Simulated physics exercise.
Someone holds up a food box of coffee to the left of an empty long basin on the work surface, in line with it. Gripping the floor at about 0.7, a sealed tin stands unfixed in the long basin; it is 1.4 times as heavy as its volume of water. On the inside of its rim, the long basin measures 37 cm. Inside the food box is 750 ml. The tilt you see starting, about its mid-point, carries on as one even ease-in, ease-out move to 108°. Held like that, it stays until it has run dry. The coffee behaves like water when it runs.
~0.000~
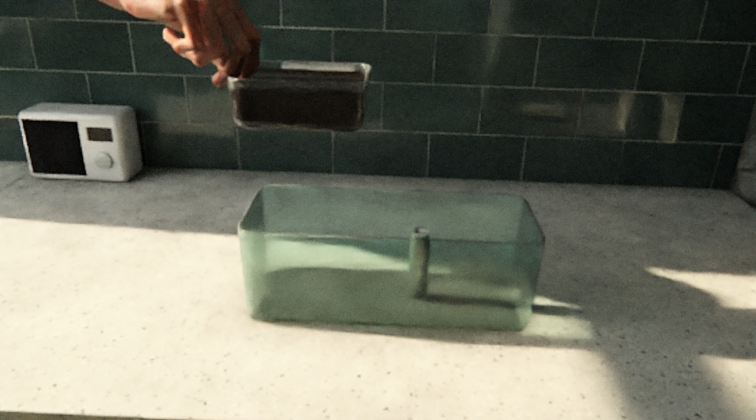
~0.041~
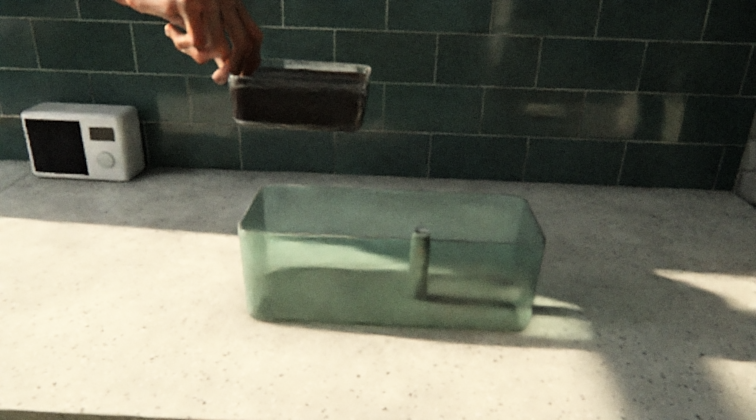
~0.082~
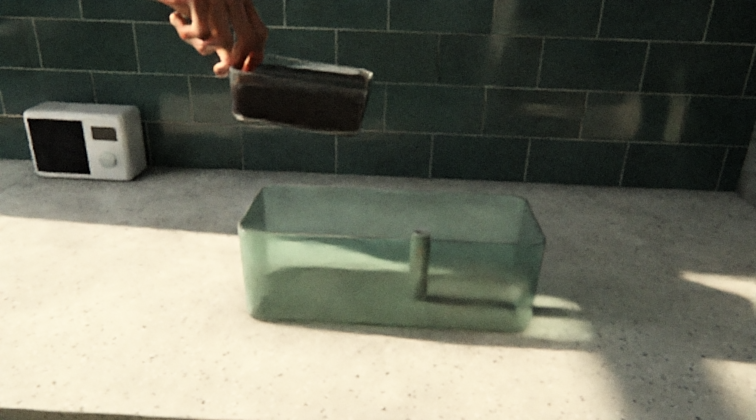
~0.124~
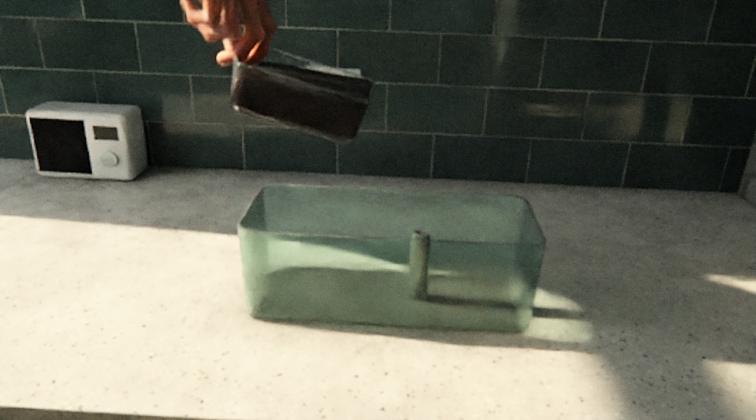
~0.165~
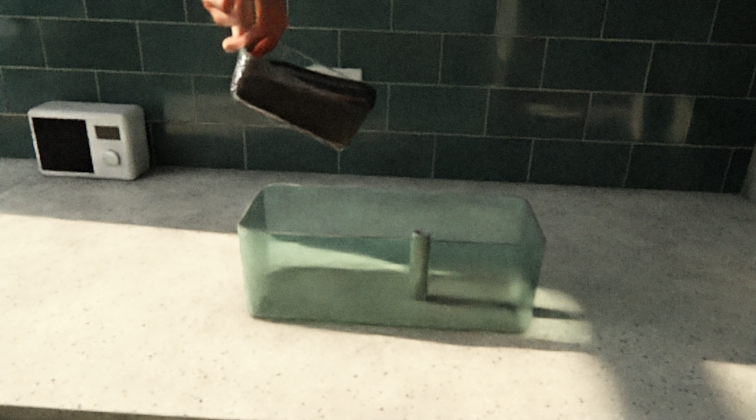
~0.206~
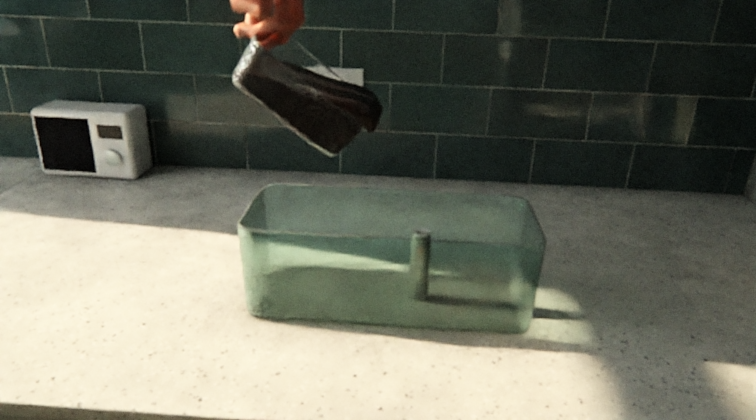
A clear food box of dark coffee, held level by a hand above a long, empty green basin, starts to tilt, its right end dipping slowly at first, then more steeply. The hand shifts rightward as the box leans, and a little coffee slips over the lowered right rim.
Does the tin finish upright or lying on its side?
It finishes lying on its side.
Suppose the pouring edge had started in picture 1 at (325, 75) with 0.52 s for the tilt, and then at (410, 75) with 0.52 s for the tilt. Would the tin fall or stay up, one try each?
Run one: It does not tip. Run two: It does not tip.
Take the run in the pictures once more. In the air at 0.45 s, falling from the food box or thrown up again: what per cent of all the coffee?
Near 38 per cent of it all.
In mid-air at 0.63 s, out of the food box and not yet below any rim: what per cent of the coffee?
Estimated airborne part: Roughly 3 per cent.
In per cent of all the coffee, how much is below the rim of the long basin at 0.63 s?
Around 92 in a hundred.
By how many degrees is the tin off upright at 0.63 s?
About 15 degrees.
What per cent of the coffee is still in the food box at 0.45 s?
7 %.
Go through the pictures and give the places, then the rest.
In the first frame, it leans 0°; its right rim is at (368, 75); the coffee meets the walls at (241, 76) and (366, 80); the long basin's rim runs from (250, 208) to (534, 219); the tin's top is at (421, 234).
In the second frame, it leans 2°; its right rim is at (369, 77); the coffee meets the walls at (242, 75) and (366, 81).
In the third frame, it leans 7°; its right rim is at (371, 83); the coffee meets the walls at (244, 72) and (368, 84).
In the fourth frame, it leans 14°; its right rim is at (372, 92); the coffee meets the walls at (246, 69) and (371, 88).
In the fifth frame, it leans 25°; its right rim is at (371, 104); the coffee meets the walls at (248, 67) and (363, 93); 3 per cent is over the edge.
In the sixth frame, it leans 37°; its right rim is at (368, 117); the coffee meets the walls at (247, 63) and (346, 91); 10 per cent is over the edge.
After 0.45 s the tilt is 103° and 7 per cent is still to pour; the tin stands where it began.
After 0.63 s the tilt is 108° and 1 per cent is still to pour; the tin leans 16°.
After 0.82 s the tilt is 108° and 0 per cent is still to pour; the tin leans 40°.
After 1.02 s the tilt is 108° and 0 per cent is still to pour; the tin lies on its side.
In the end the tin lies on its side.
